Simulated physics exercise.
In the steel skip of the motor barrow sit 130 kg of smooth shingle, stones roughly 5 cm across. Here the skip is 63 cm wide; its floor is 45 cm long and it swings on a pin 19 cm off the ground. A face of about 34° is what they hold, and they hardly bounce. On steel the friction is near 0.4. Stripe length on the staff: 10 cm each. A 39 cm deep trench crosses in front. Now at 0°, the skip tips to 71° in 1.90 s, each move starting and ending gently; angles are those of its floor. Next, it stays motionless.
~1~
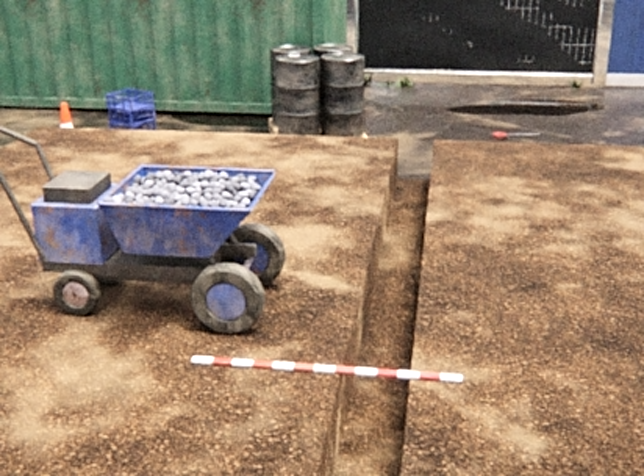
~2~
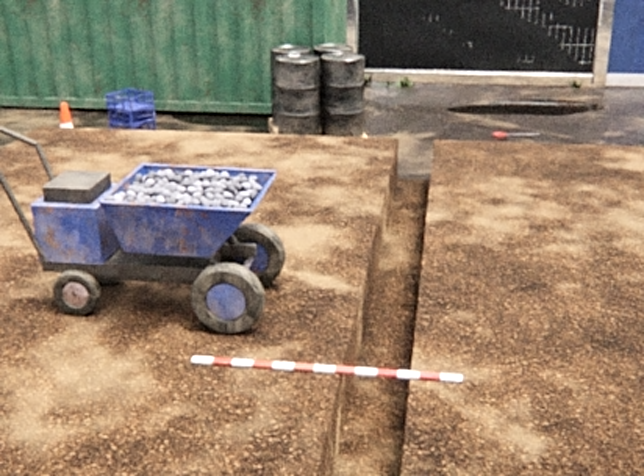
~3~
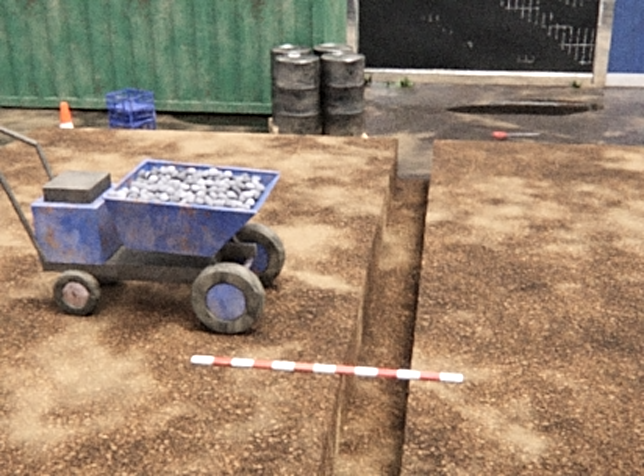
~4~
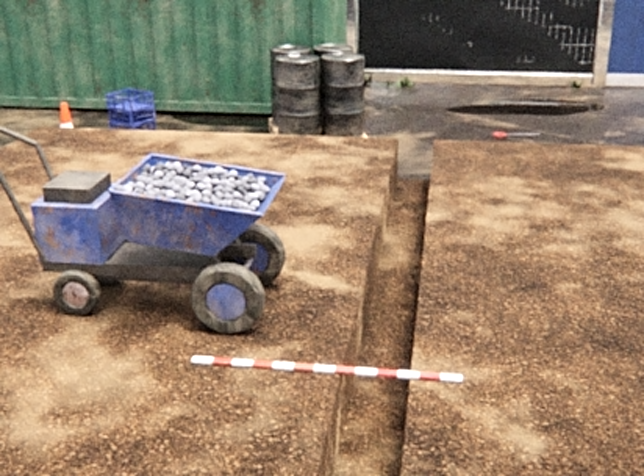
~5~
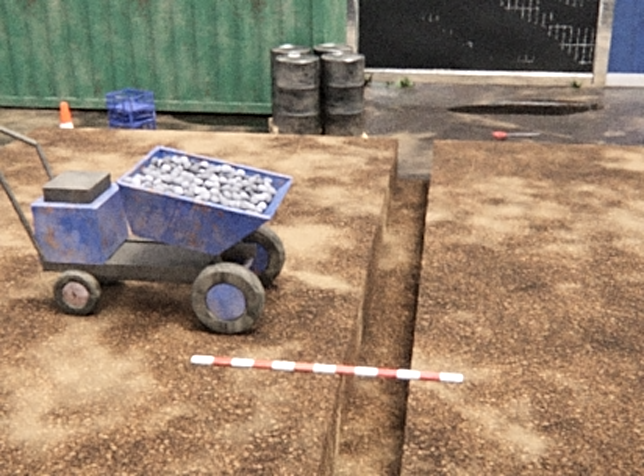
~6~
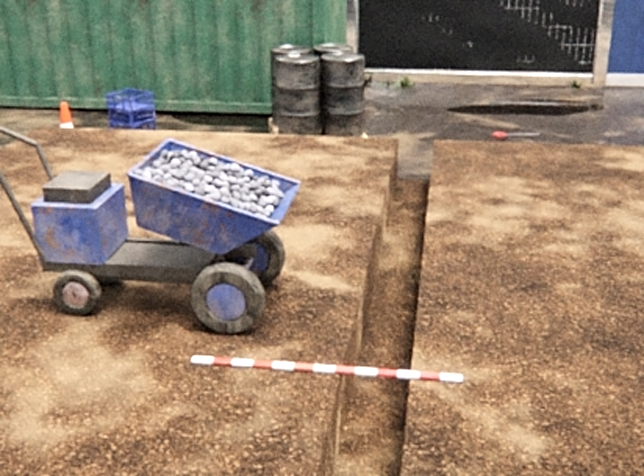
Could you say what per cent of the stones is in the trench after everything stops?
I would put it at 99 per cent.
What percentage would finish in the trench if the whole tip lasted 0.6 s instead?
Roughly 85% would finish there.
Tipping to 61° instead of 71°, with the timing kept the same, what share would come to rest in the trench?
Share in trench: Approx. 95%.
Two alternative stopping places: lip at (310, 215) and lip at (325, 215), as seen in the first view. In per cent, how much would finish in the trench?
Around 40% for the first place and 25% for the second.
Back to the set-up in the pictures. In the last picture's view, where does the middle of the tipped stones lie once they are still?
Their middle lands near (386, 363).
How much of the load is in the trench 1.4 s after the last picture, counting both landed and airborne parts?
By then, around 65 percent.
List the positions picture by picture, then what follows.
The first picture shows lip at (250, 211), floor tilted 0°, highest stones at (204, 184).
The second picture shows lip at (251, 211), floor tilted 1°, highest stones at (194, 182).
In the third picture, the skip is at 3°, its lip at (255, 213); the top of the load is at (176, 177).
The fourth picture shows lip at (261, 215), floor tilted 7°, highest stones at (161, 173).
In the fifth picture, the skip is at 11°, its lip at (269, 219); the top of the load is at (162, 167).
In the sixth picture, the skip is at 17°, its lip at (278, 224); the top of the load is at (169, 160).
Then, 0.8 s after the last picture the floor is at 60°, 94 % in the skip, 4 % short of the trench, 2 % in the trench; the foremost stones are at (364, 327).
Then, 1.4 s after the last picture the floor is at 71°, 30 % in the skip, 4 % short of the trench, 66 % in the trench; the foremost stones are at (415, 340).
Then, 1.7 s after the last picture the floor is at 71°, 8 % in the skip, 3 % short of the trench, 89 % in the trench; the foremost stones are at (423, 346).
Then, 3.7 s after the last picture the floor is at 71°, 0 % in the skip, 99 % in the trench; the foremost stones are at (425, 347).
